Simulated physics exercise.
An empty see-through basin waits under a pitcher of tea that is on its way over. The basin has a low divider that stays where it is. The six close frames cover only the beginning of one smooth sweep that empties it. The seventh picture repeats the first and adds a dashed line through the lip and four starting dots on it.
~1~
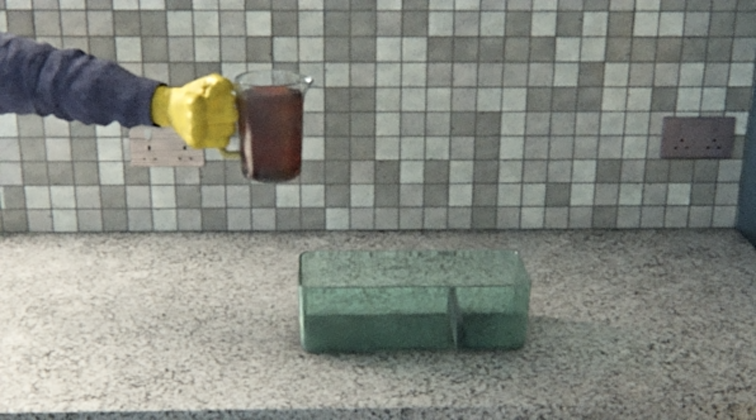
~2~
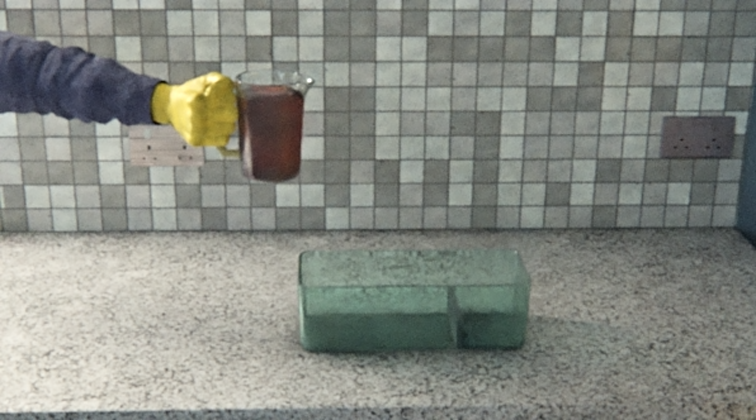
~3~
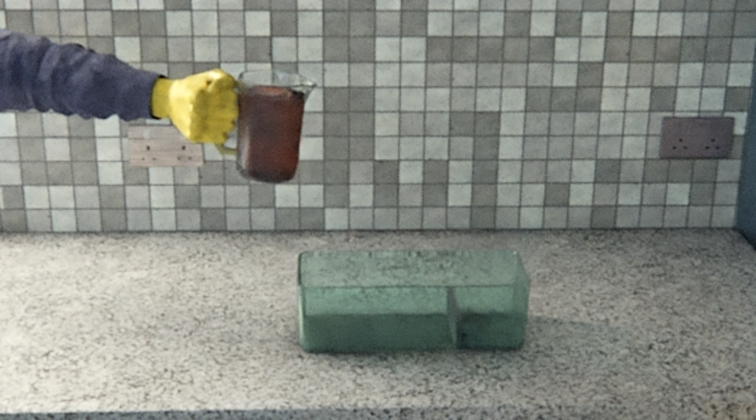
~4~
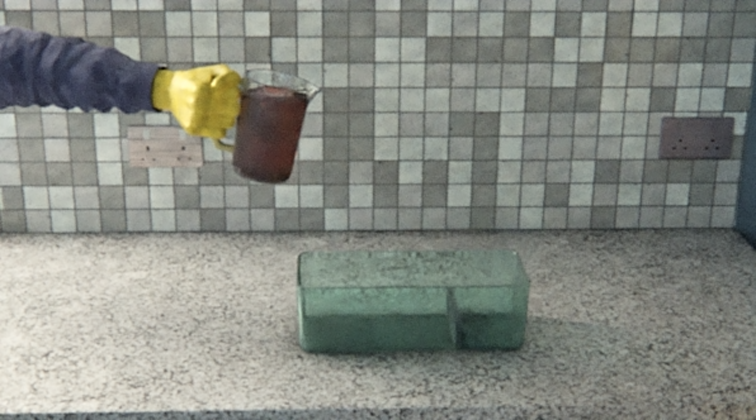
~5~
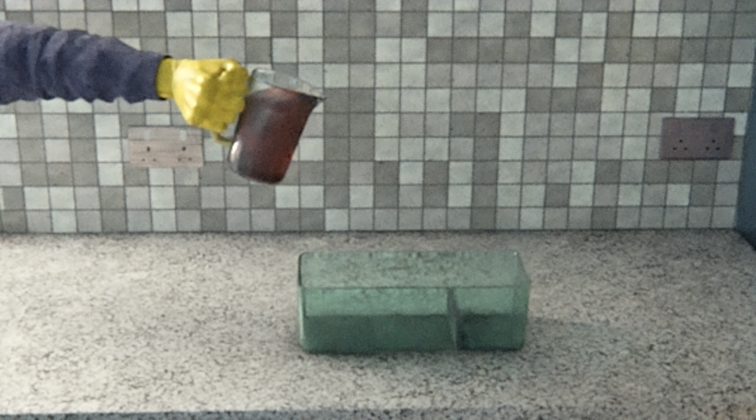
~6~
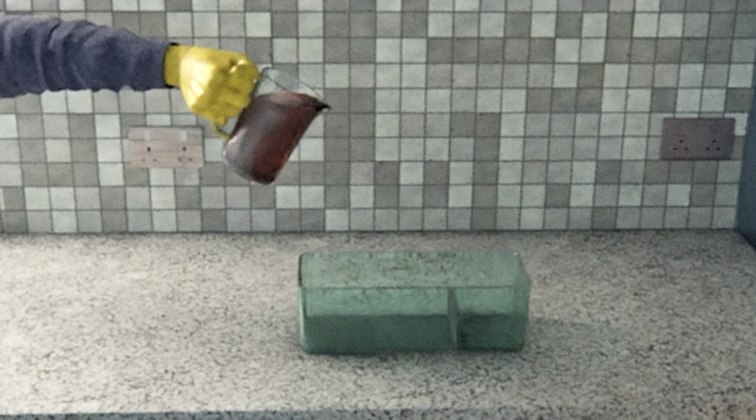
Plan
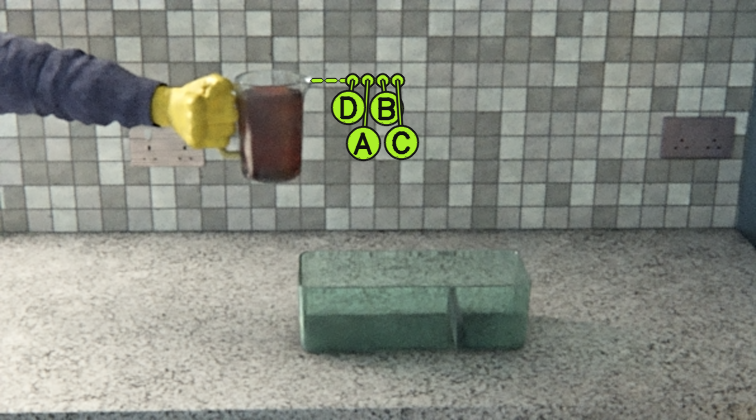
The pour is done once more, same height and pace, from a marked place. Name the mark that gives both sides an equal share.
Best: B.
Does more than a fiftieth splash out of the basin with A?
Yes, it does.
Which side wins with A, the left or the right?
The left side.
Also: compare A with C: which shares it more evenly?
It is C.
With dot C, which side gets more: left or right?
The right side.
On the marked copy, A at (367, 80); B at (382, 80); C at (397, 80); D at (352, 80).
If A is chosen, about 82 % ends left of the wall and 6 % right of it; 11 % is lost outside.
If B is chosen, about 49 % ends left of the wall and 49 % right of it.
If C is chosen, about 21 % ends left of the wall and 77 % right of it.
If D is chosen, about 89 % ends left of the wall and 6 % right of it; 5 % is lost outside.
